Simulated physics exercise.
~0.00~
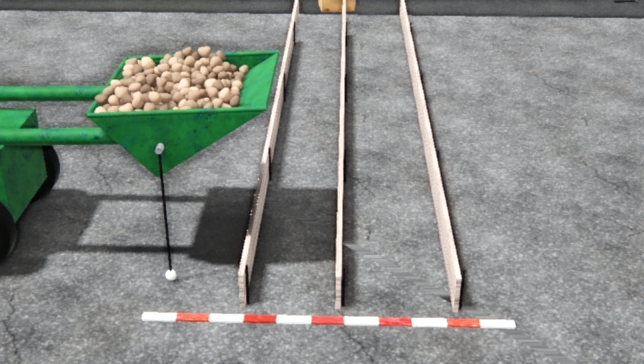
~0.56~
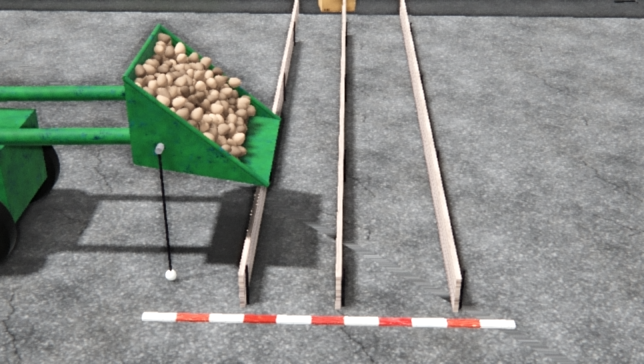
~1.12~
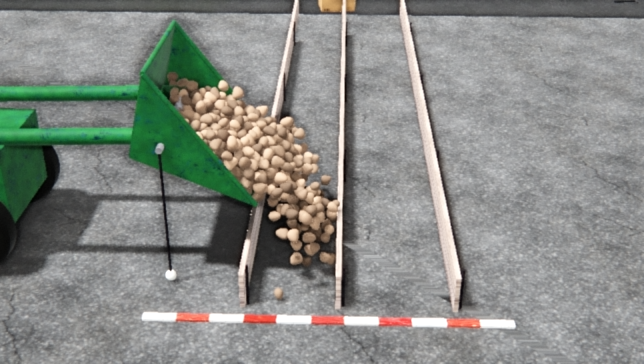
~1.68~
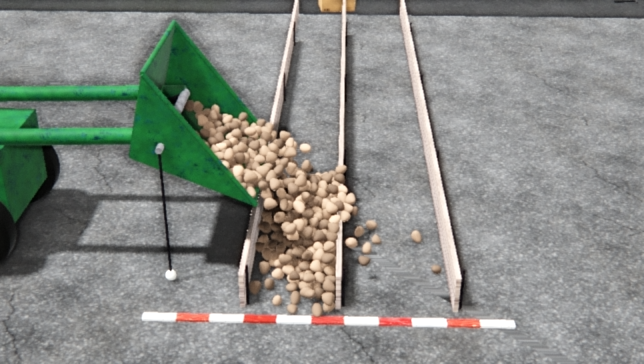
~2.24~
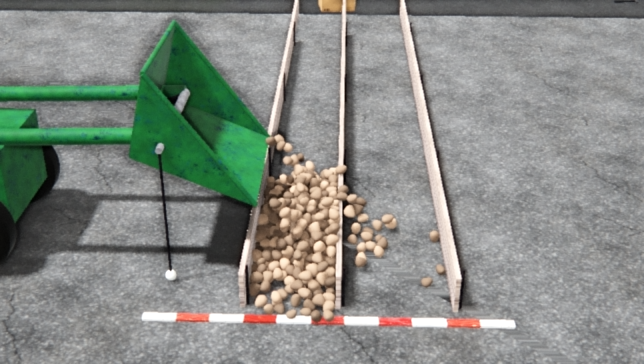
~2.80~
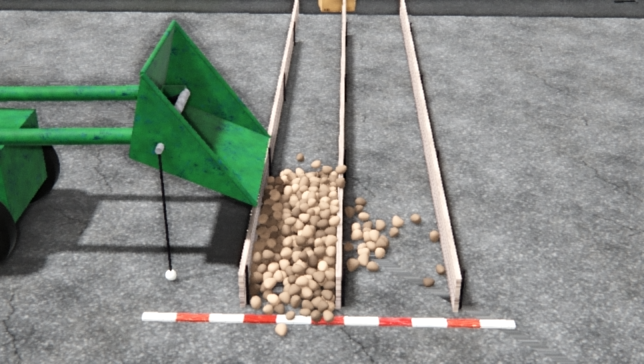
At first, a green bucket heaped with smooth, tan stones is held level by a loader at the left, beside three long boards on grey ground. The bucket tips forward to the right, and the stones slide toward its lower lip. They pour over the nearest board into the first bay, while the bucket stays tilted. As it empties, a few stones spill past the middle board into the far bay. In the end the bucket is empty, most stones lie piled in the near bay, and a small scatter rests beyond it, with some near the striped staff.
